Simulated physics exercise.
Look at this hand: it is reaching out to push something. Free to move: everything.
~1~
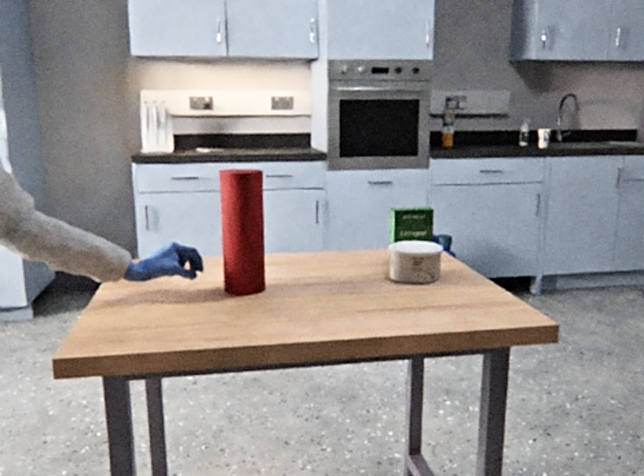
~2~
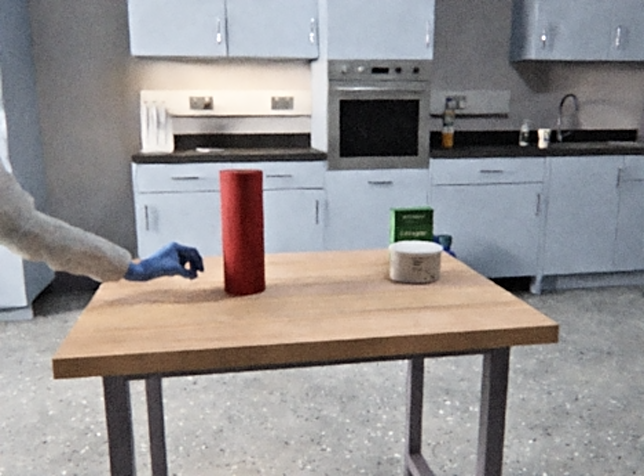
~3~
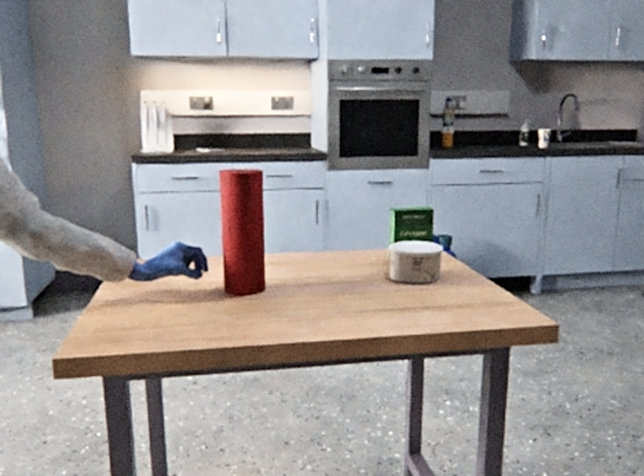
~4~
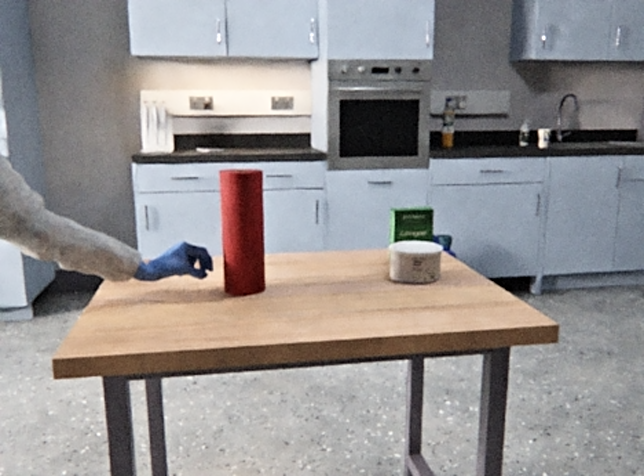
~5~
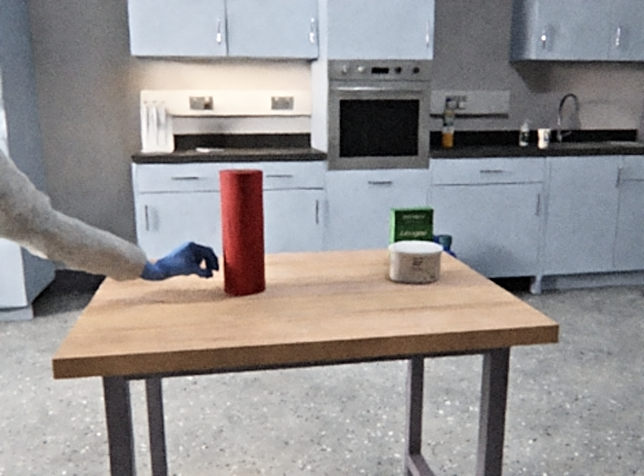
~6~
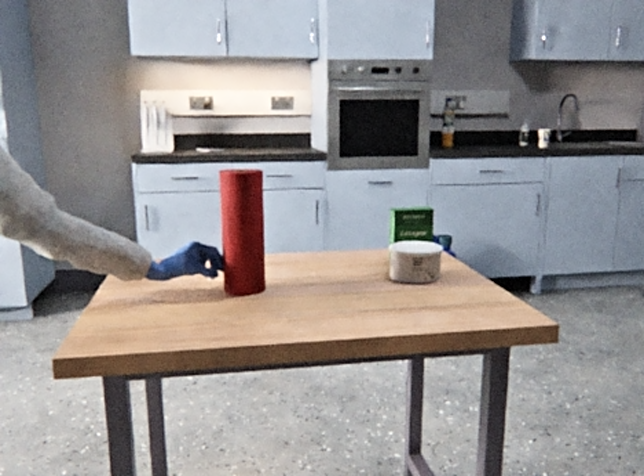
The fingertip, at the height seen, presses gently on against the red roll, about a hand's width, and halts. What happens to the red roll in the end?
The red roll holds its position upright.
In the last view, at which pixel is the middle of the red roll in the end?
Roughly (298, 229).
Then, 0.40 s on from there, red roll shifted a little near (266, 230).
Then, 0.70 s on from there, red roll shifted about its own width near (284, 230).
In the end, moved from the start, red roll. At the end, from the last picture's camera, red roll near (298, 230).
